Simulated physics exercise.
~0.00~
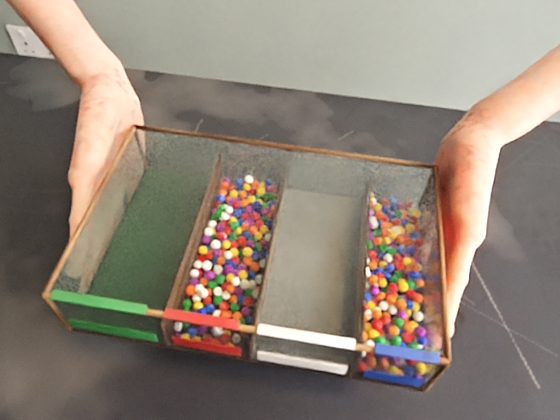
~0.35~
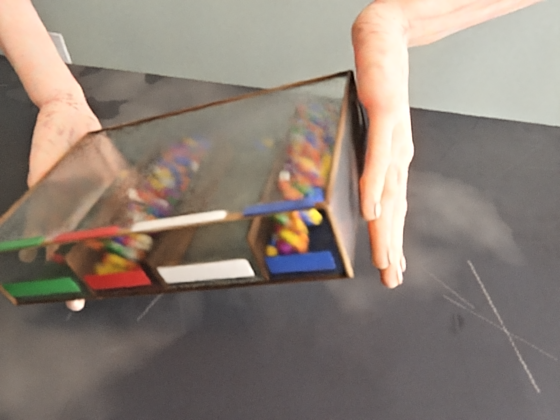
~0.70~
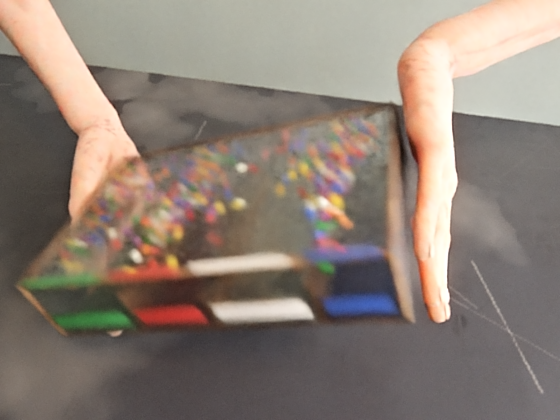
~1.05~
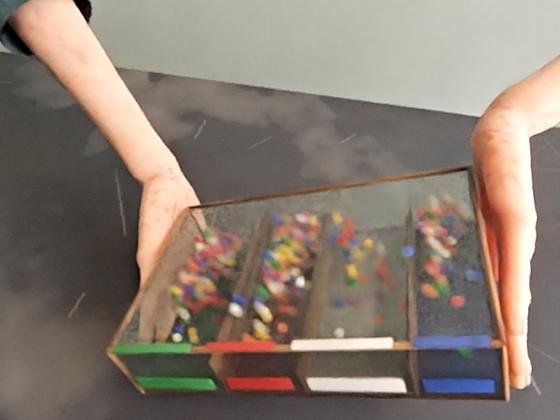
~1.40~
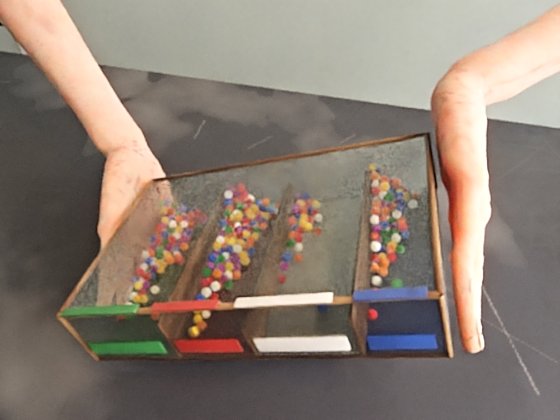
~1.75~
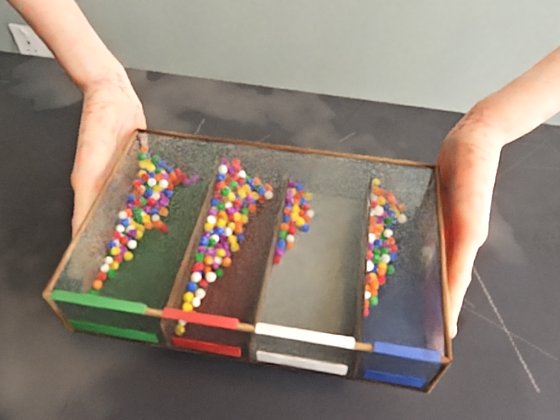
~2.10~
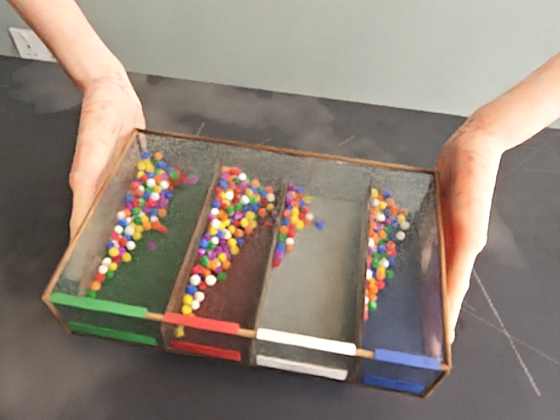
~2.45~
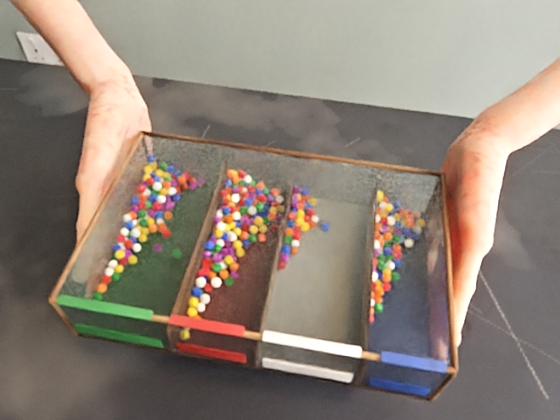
Two hands tilted and shook a clear-lidded box of colorful beads, which began in the red and blue compartments, then leveled it and held it still, leaving beads in all four sections, with the fewest in the white one.
